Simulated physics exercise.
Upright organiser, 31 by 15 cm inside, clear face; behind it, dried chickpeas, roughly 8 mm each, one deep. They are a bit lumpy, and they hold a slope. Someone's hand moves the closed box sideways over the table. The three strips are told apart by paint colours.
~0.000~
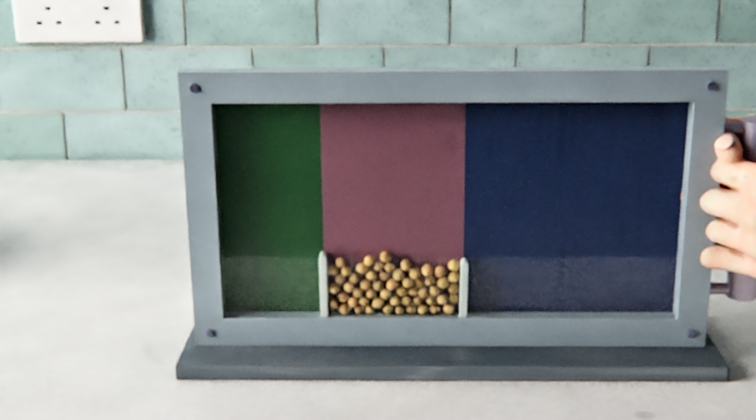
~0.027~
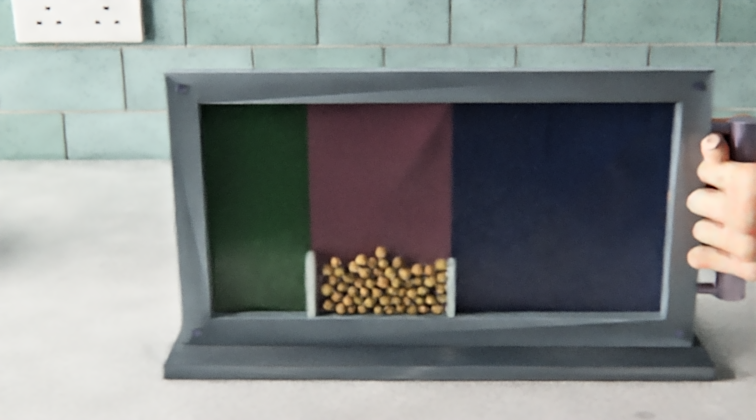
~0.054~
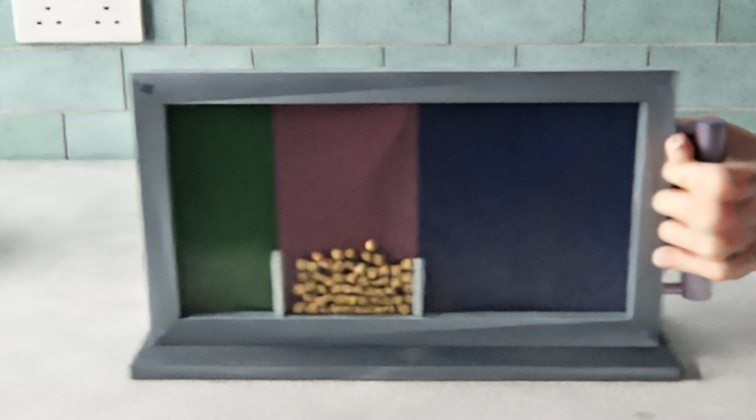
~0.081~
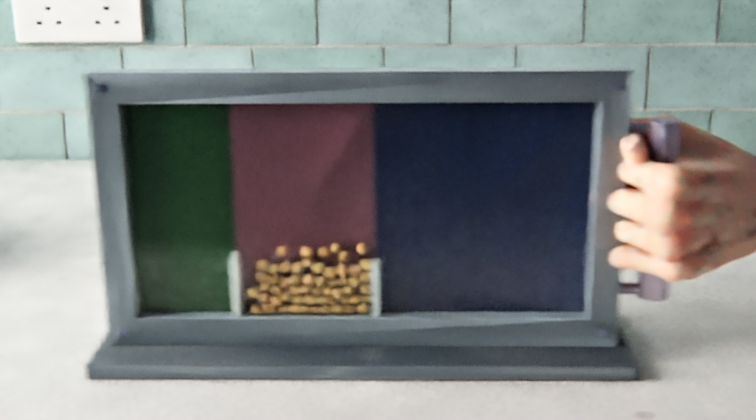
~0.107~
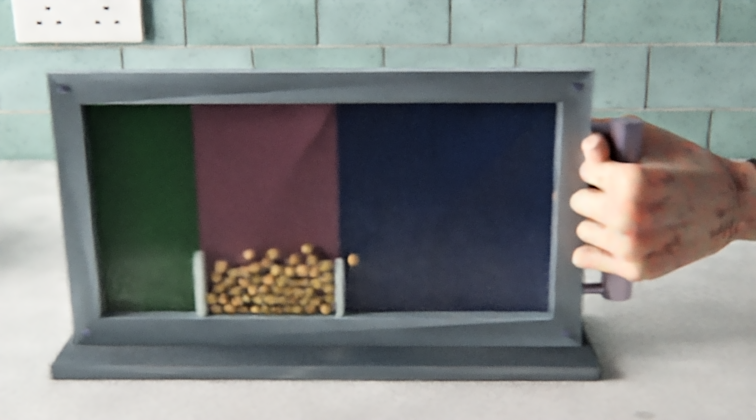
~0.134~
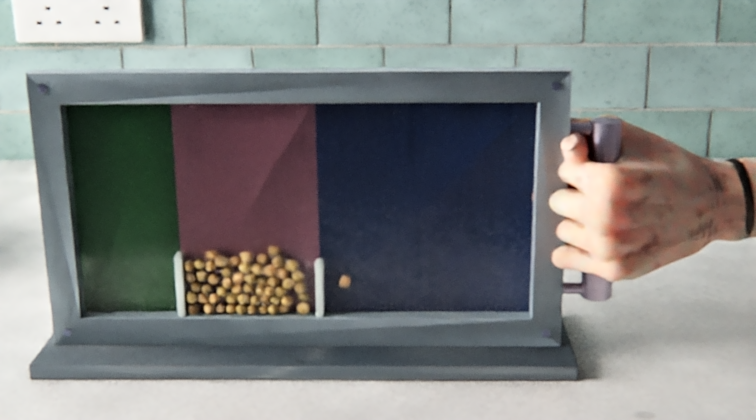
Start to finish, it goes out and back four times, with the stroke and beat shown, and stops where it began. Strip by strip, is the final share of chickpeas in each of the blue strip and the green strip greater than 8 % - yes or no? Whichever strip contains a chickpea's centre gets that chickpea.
Blue: Yes, green: Yes.
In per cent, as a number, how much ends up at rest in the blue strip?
Some 20 percent.
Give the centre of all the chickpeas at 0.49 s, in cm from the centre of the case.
Offset approx. 5 cm left, 5 cm below.
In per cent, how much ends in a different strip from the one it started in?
Close to 40 % end up somewhere else.
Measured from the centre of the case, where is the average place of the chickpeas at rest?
Offset approx. 2 cm left, 7 cm below.
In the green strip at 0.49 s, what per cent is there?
It works out at about 10 percent.
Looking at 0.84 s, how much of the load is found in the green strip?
It comes to close to 20 percent.
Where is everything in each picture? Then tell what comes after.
In the first picture, at its start; about 60 chickpeas; chickpeas centred (393, 288); top one (386, 257); pink (393, 132), blue (576, 131), green (268, 132).
In the second picture, 1 cm to the left; chickpeas centred (385, 287); top one (381, 252).
In the third picture, 3 cm to the left; chickpeas centred (356, 285); top one (372, 246); wall ends (418, 264), (278, 256).
In the fourth picture, 6 cm to the left; chickpeas centred (314, 285); top one (336, 248).
In the fifth picture, 9 cm to the left; chickpeas centred (276, 286); top one (308, 249).
In the sixth picture, 10 cm to the left; chickpeas centred (248, 285); top one (274, 251); pink (244, 132), blue (426, 131), green (120, 132).
After 0.49 s, it is 6 cm to the left; the chickpeas' middle is 5 cm left of and 5 cm below the centre; pink 75 %, blue 10 %, green 10 %.
After 0.84 s, it is at its start; the chickpeas' middle is 4 cm left of and 6 cm below the centre; pink 65 %, blue 20 %, green 20 %.
After 1.14 s, it is at its start; the chickpeas' middle is 4 cm left of and 6 cm below the centre; pink 55 %, blue 20 %, green 25 %.
At rest by 1.8 s, it is at its start; pink 60 %, blue 20 %, green 20 %.
